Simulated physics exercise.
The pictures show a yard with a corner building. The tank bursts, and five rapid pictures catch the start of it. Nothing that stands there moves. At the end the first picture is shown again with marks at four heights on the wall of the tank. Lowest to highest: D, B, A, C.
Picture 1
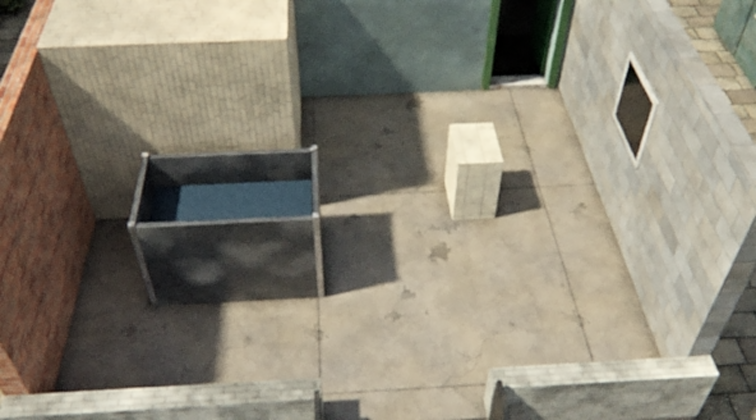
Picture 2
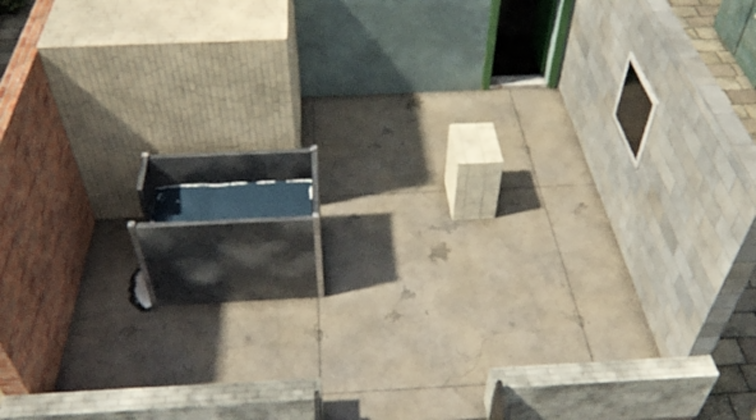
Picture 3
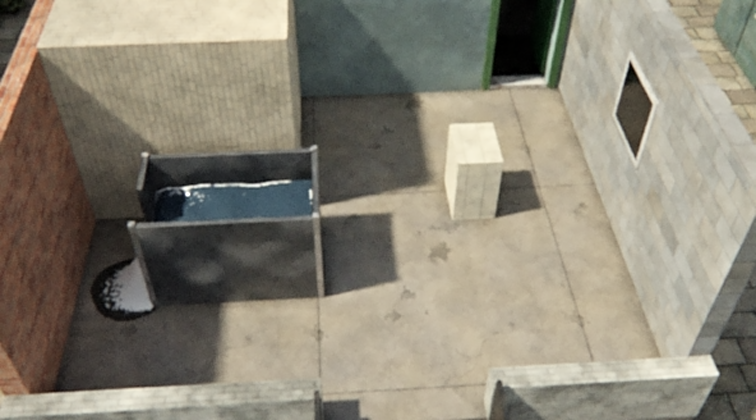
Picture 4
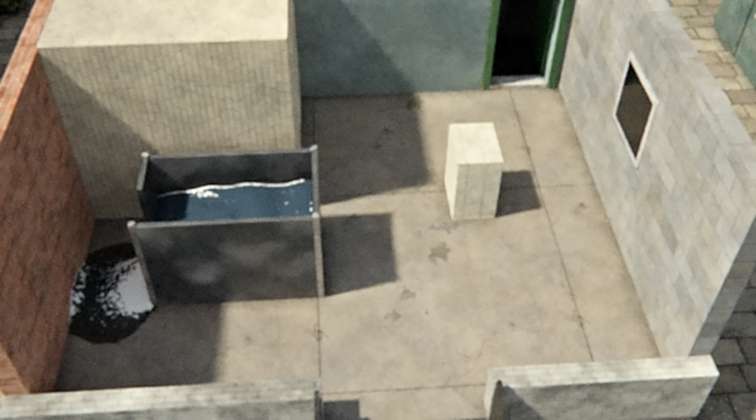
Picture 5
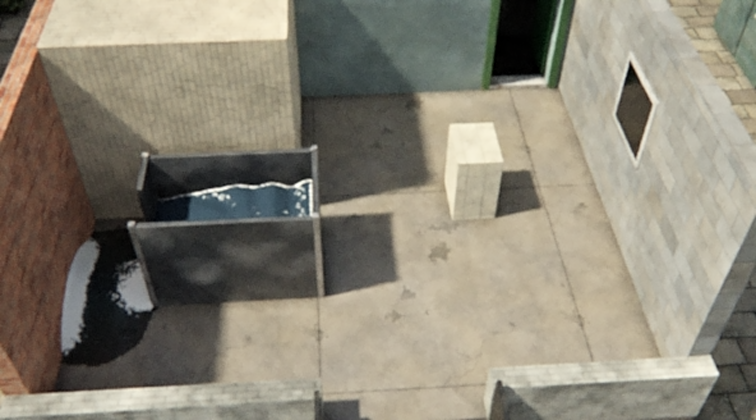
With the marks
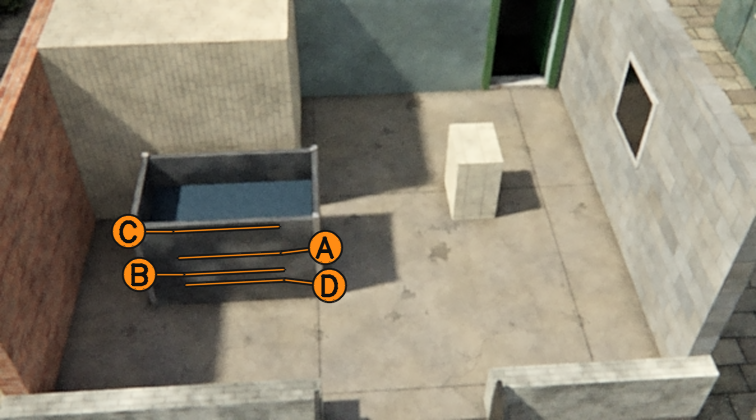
Water pours from the tank's left end and spreads across the ground to the brick wall.
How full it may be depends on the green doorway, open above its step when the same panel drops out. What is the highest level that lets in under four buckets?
Go for A.
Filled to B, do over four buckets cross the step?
No, that is safe.
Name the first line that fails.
Here it is line C.
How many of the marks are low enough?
Three of the four.
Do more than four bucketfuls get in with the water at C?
Yes, that goes wrong.
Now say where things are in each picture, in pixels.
Water in the tank at rest, its middle at (232, 214); foot of the green doorway at (518, 88); open gate at (406, 370), in the first picture.
Front seen at (138, 276), 1 % of the ground wet, in the second picture.
Front seen at (99, 293), 2 % of the ground wet, in the third picture.
Front seen at (71, 323), 4 % of the ground wet, in the fourth picture.
Front seen at (63, 353), 6 % of the ground wet, in the fifth picture.
On the marked copy, A at (230, 255); B at (233, 272); C at (225, 229); D at (235, 282); from the bottom up D, B, A, C.
With A, a splash gets over, under a bucket.
With B, nothing gets over.
With C, about 8 bucketfuls get in.
With D, nothing gets over.
